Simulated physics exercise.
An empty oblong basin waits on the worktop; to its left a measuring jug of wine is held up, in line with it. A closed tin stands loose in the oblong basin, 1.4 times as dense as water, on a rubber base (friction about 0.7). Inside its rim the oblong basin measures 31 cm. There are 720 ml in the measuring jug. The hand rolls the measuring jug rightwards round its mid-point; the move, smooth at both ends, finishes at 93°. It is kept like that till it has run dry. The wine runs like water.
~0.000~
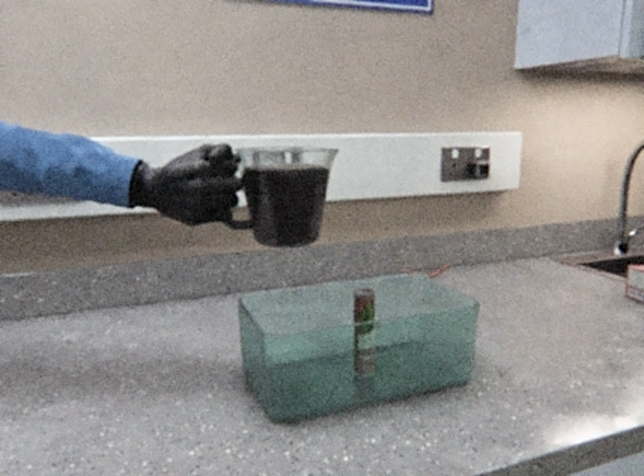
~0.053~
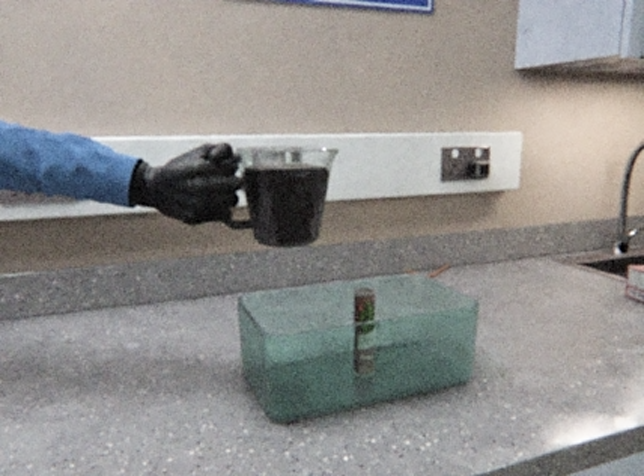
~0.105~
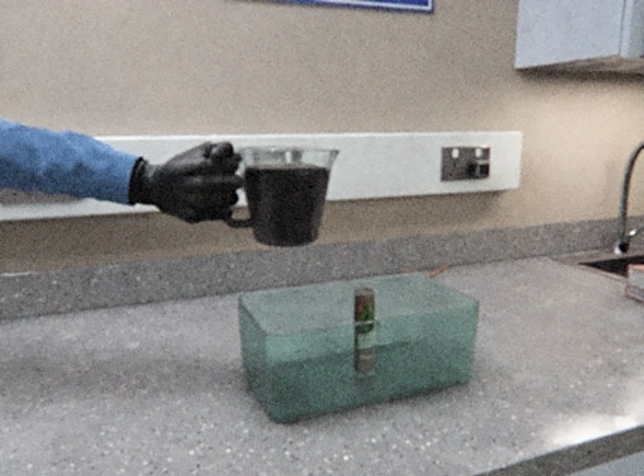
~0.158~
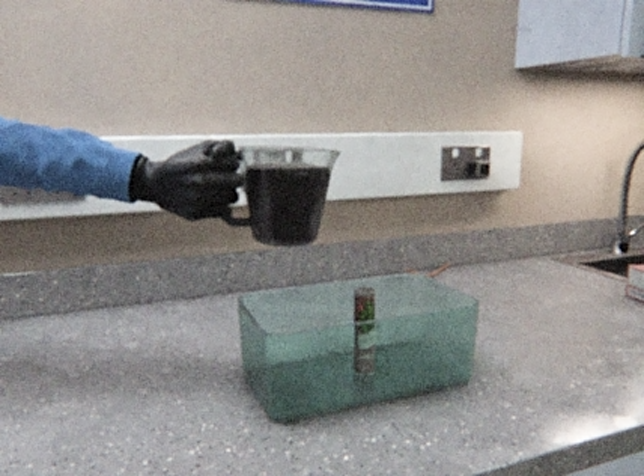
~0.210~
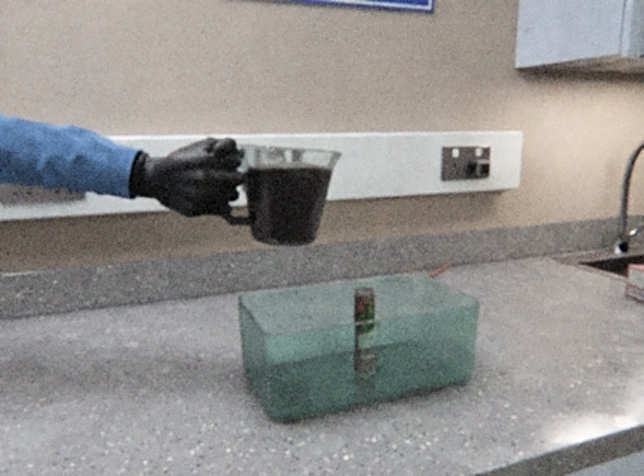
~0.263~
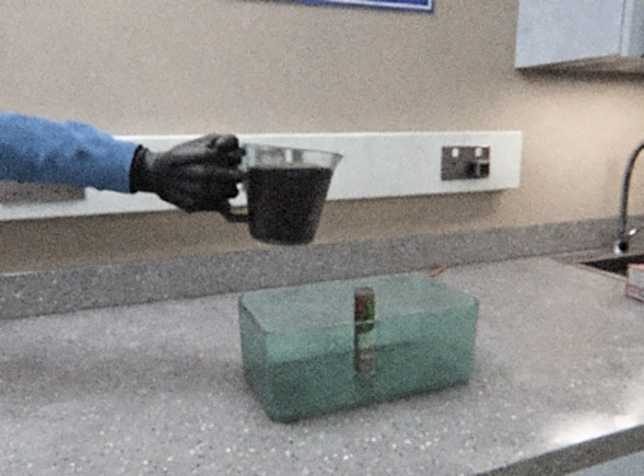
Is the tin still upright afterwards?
It stays up.
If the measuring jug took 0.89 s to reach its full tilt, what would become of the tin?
The tin keeps standing.
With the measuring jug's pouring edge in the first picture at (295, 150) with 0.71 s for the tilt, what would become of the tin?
Then it topples.
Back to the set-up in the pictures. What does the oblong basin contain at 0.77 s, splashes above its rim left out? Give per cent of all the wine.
Some 1 per cent.
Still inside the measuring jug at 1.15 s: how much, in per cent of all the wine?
Near 36 in a hundred.
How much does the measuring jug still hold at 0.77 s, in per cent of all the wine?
Near 86 in a hundred.
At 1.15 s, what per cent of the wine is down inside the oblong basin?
Some 42 per cent.
After 0.77 s the tilt is 50° and 87 per cent is still to pour; the tin stands where it began.
After 1.15 s the tilt is 83° and 37 per cent is still to pour; the tin stands where it began.
After 1.54 s the tilt is 93° and 4 per cent is still to pour; the tin stands where it began.
After 1.97 s the tilt is 93° and 0 per cent is still to pour; the tin stands where it began.
In the end the tin stands where it began.
